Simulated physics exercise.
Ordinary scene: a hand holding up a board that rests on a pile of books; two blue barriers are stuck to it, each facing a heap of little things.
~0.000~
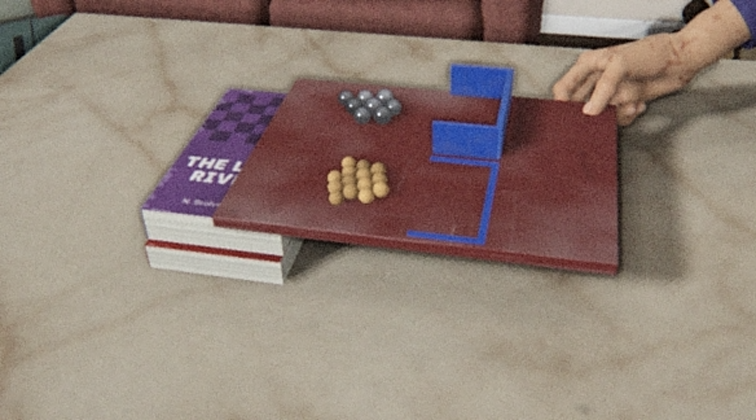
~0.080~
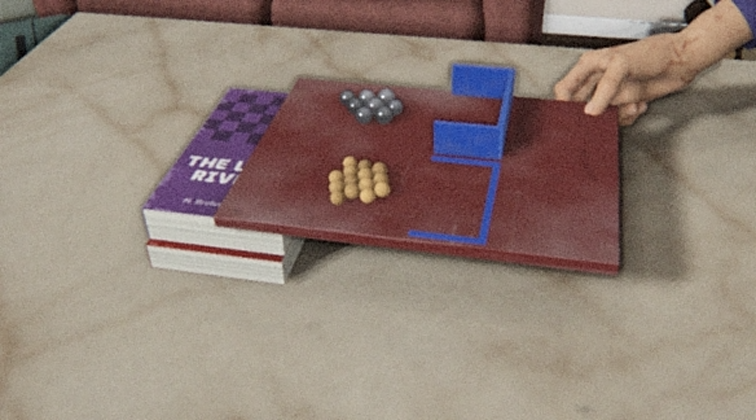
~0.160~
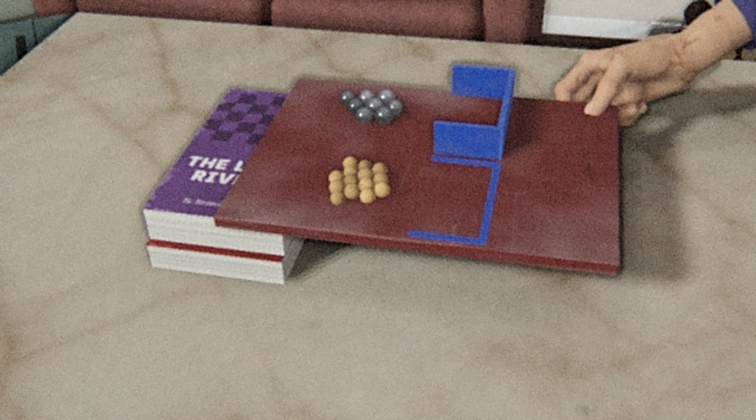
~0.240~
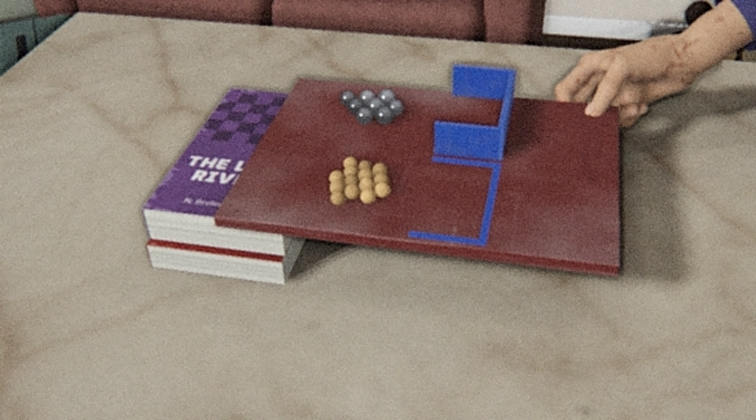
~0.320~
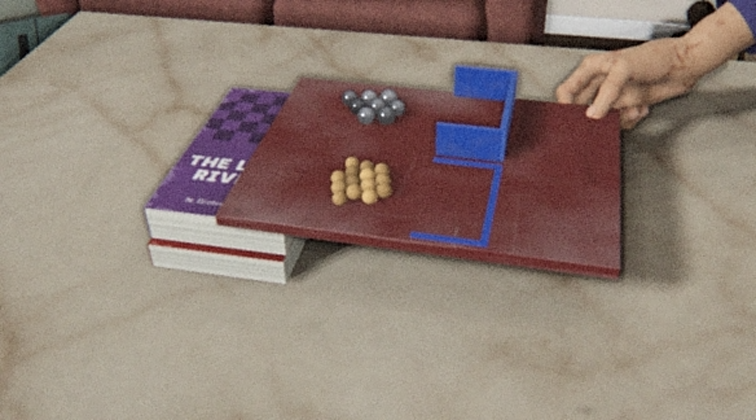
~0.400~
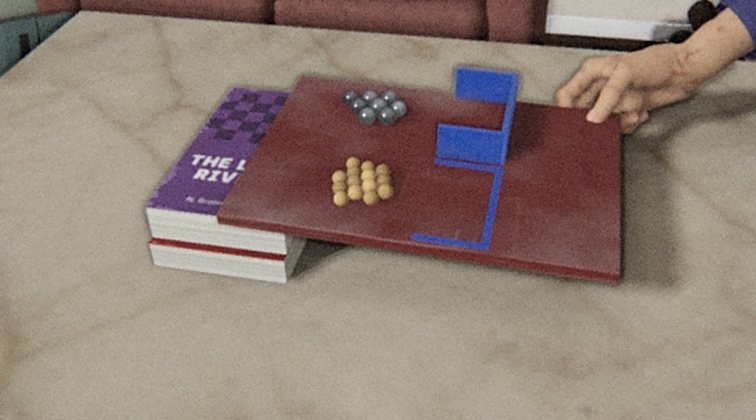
A hand held the right end of a dark red board resting on stacked books, then lowered it very slightly, while the wooden beads and steel balls stayed still, facing two blue barriers.
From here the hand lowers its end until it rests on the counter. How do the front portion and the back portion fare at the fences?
The front portion overcomes its barrier; the back portion fails to clear its barrier.
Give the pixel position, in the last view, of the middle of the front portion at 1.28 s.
Centre, estimated: (623, 269).
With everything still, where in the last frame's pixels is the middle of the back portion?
Probably somewhere close to (494, 149).
After 0.66 s, board sloping at 9°; front portion on its way down; back portion on its way down.
After 0.95 s, board resting at 13°; front portion has reached its bar; back portion has reached its bar.
After 1.28 s, board resting at 13°; front portion all past its bar; back portion has reached its bar.
By the end (2.5 s), board resting at 13°; front portion all past its bar; back portion gathered behind its bar.
